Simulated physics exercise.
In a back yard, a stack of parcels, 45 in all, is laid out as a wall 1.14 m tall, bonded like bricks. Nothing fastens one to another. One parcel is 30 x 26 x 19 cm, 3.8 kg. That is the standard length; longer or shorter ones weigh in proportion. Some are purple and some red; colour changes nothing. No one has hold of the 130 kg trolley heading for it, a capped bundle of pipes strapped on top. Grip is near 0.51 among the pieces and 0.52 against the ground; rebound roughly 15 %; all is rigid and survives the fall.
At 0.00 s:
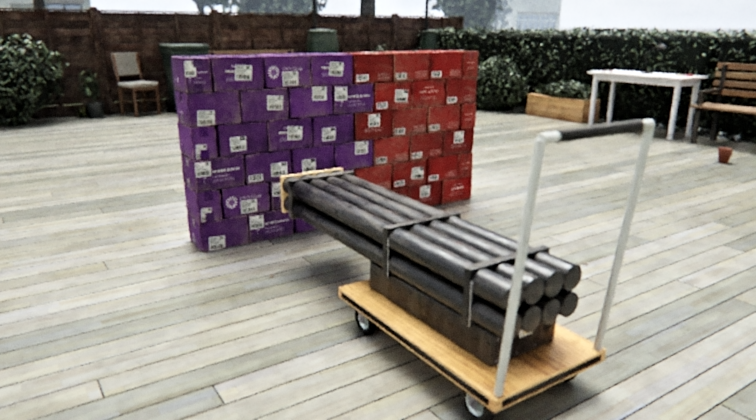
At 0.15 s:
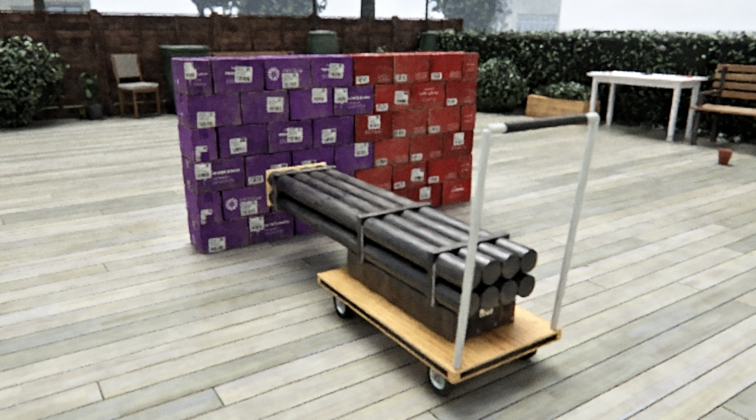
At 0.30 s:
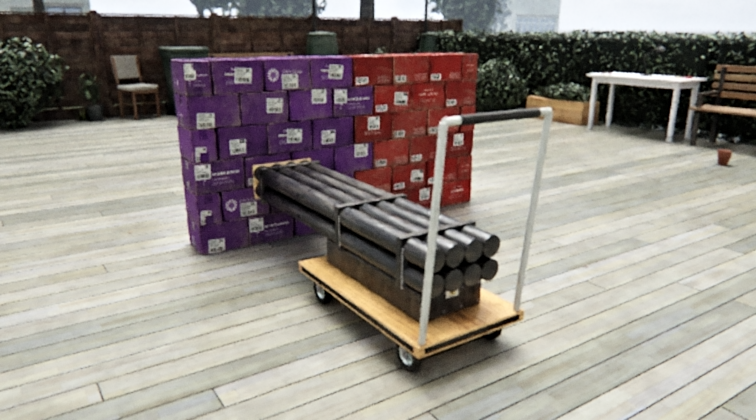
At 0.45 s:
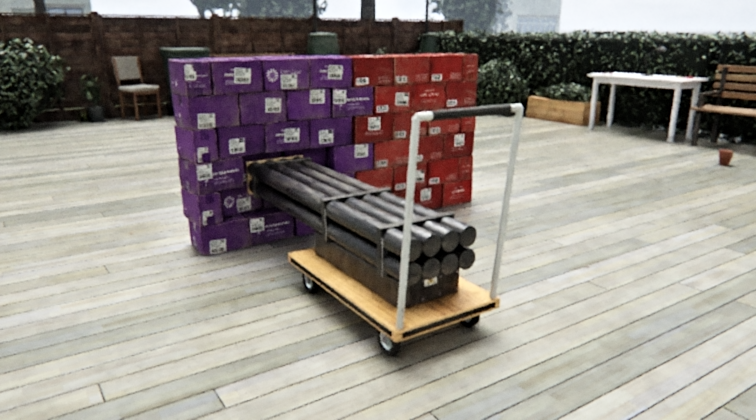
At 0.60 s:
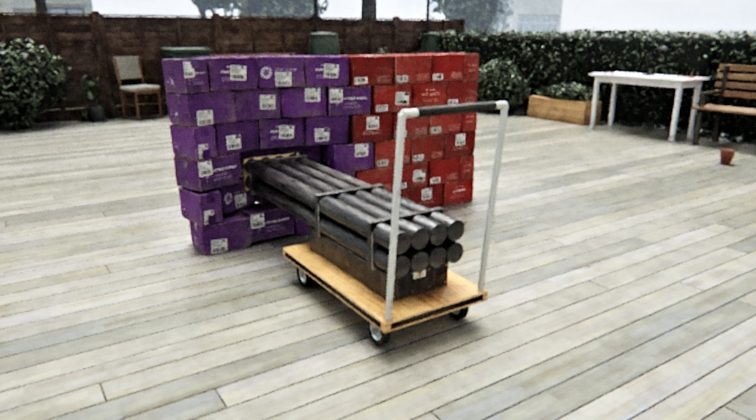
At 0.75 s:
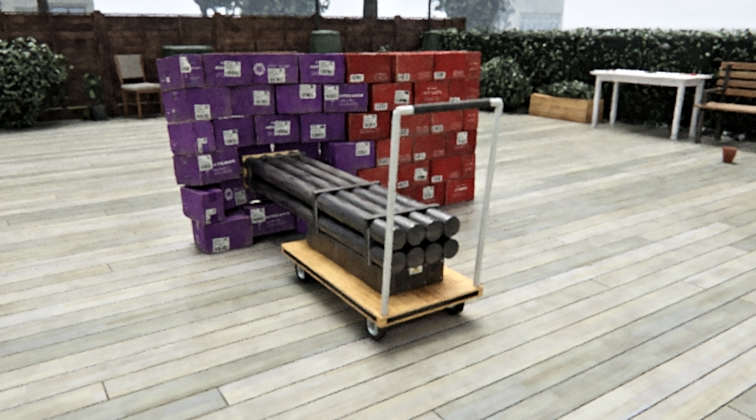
A wall of stacked parcels, purple on the left and red on the right, stands on a pale plank deck, viewed from slightly above by a still camera. A wooden trolley with a white handle carries strapped dark cylinders, before a hedge, chair, white table and bench. The trolley rolls leftward and away, and its load pushes into the purple side, shoving parcels back and opening gaps.
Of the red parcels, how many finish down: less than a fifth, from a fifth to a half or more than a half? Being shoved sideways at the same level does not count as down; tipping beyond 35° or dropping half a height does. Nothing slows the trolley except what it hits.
It comes to less than a fifth.
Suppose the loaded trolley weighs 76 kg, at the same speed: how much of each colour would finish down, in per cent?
In that case red 0, purple 0 per cent.
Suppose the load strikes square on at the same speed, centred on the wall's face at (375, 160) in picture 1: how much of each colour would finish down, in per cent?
In that case red 0, purple 0 per cent.
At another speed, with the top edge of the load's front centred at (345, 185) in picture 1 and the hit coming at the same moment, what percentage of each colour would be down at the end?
In that case red 0, purple 60 per cent.
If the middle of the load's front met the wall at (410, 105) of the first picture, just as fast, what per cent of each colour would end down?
In that case red 70, purple 10 per cent.
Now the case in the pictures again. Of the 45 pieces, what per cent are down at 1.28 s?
At that moment 35 per cent.
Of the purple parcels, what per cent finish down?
By colour: Purple 70 per cent.
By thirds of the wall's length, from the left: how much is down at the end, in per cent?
In per cent: Left 80, middle 30, right 0.
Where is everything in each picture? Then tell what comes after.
In the first picture (each place is the centre of the face we see best), load (285, 190) 42 cm short of the wall; top red parcel (447, 65); top purple parcel (239, 74); all as stacked.
Load (270, 183) 21 cm short of the wall; top red parcel (447, 67), in the second picture.
Load (257, 177) 16 mm short of the wall; top red parcel (446, 68), in the third picture.
Load (250, 173) 13 cm into the wall's line; top red parcel (447, 69); top purple parcel (238, 77) moved 24 mm; 16 have shifted, in the fourth picture.
Load (246, 170) 21 cm into the wall's line; top red parcel (449, 68); top purple parcel (234, 74) moved 10 cm; 21 have shifted, in the fifth picture.
Load (246, 167) 25 cm into the wall's line; top red parcel (450, 66); top purple parcel (228, 70) tilted 4°; 22 have shifted, in the sixth picture.
By 0.98 s, load 29 cm past the wall's line, still rolling; none of the 21 red parcels down (0 of 45 in all colours); top red parcel unmoved; top purple parcel tilted 16°.
By 1.28 s, load 31 cm past the wall's line, stopped; none of the 21 red parcels down (16 of 45 in all colours); top red parcel unmoved; top purple parcel tilted 28°, 26 cm lower.
By 1.72 s, load 29 cm past the wall's line, stopped; none of the 21 red parcels down (16 of 45 in all colours); top red parcel unmoved; top purple parcel on its side.
When it is over (2.6 s), load 28 cm past the wall's line, stopped; none of the 21 red parcels down (16 of 45 in all colours); top red parcel unmoved; top purple parcel on its side. That is 0 per cent. In pixels of the last frame, middles, top red parcel near (439, 66), top purple parcel near (187, 161).
